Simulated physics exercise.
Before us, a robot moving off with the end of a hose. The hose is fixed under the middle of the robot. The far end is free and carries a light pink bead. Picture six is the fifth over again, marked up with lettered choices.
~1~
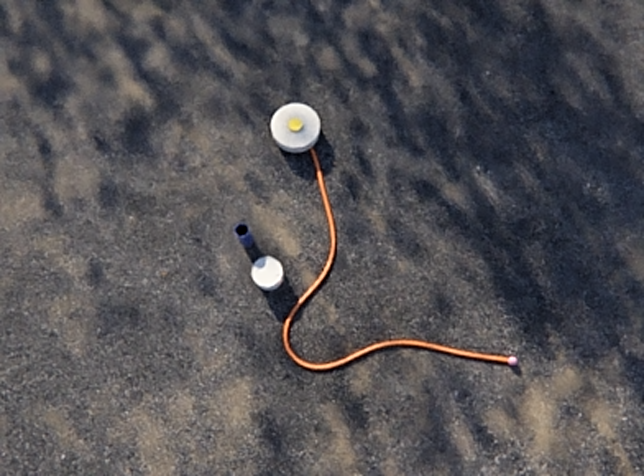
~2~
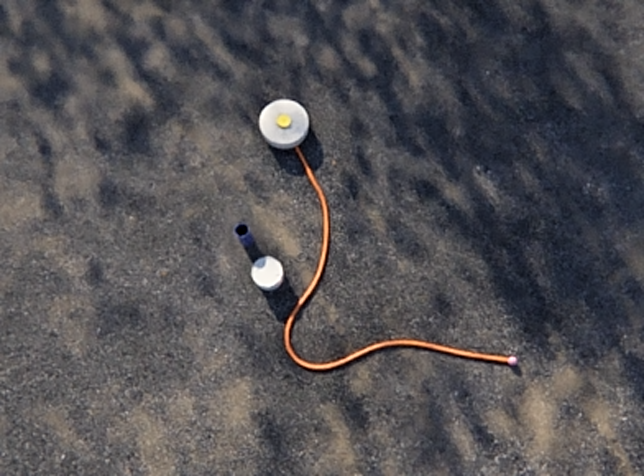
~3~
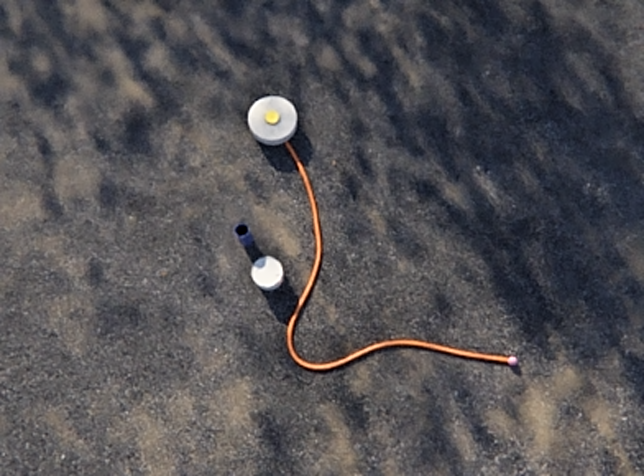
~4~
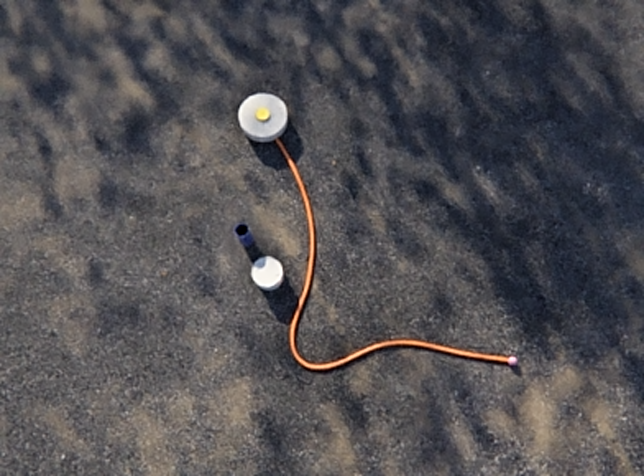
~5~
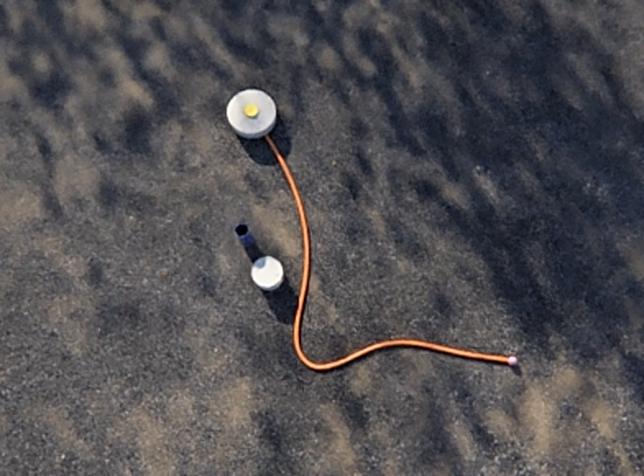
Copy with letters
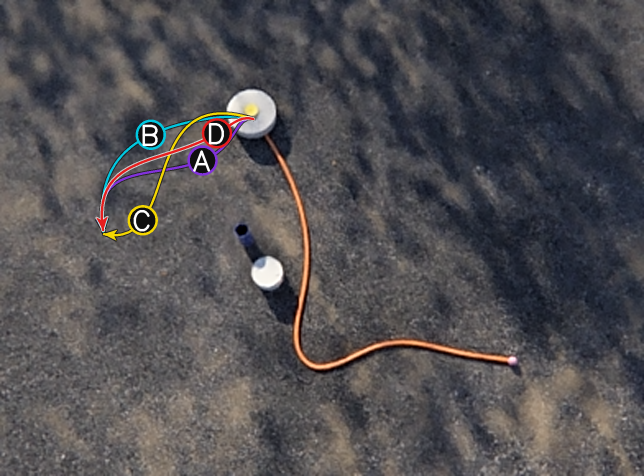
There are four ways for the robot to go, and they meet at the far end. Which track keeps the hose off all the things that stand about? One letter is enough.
Route B.
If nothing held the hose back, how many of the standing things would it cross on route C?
It sweeps one.
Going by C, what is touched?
It is the blue post.
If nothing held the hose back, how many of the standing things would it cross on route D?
It sweeps two.
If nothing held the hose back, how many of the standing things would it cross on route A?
It sweeps two.
On the copy, A from (253, 119) via (168, 169) to (103, 232); B from (253, 119) via (145, 137) to (103, 232); C from (253, 119) via (169, 155) to (104, 234); D from (253, 119) via (156, 157) to (103, 230).
On B. First, robot (169, 123), middle of the hose (304, 298), free end (512, 361).
Then, robot (104, 176), middle of the hose (297, 281), free end (512, 361).
Finally, robot (100, 232), middle of the hose (297, 281), free end (512, 361); nothing has been touched.
By contrast, A meets the blue post and white tub; C meets the blue post; D meets the blue post and white tub.
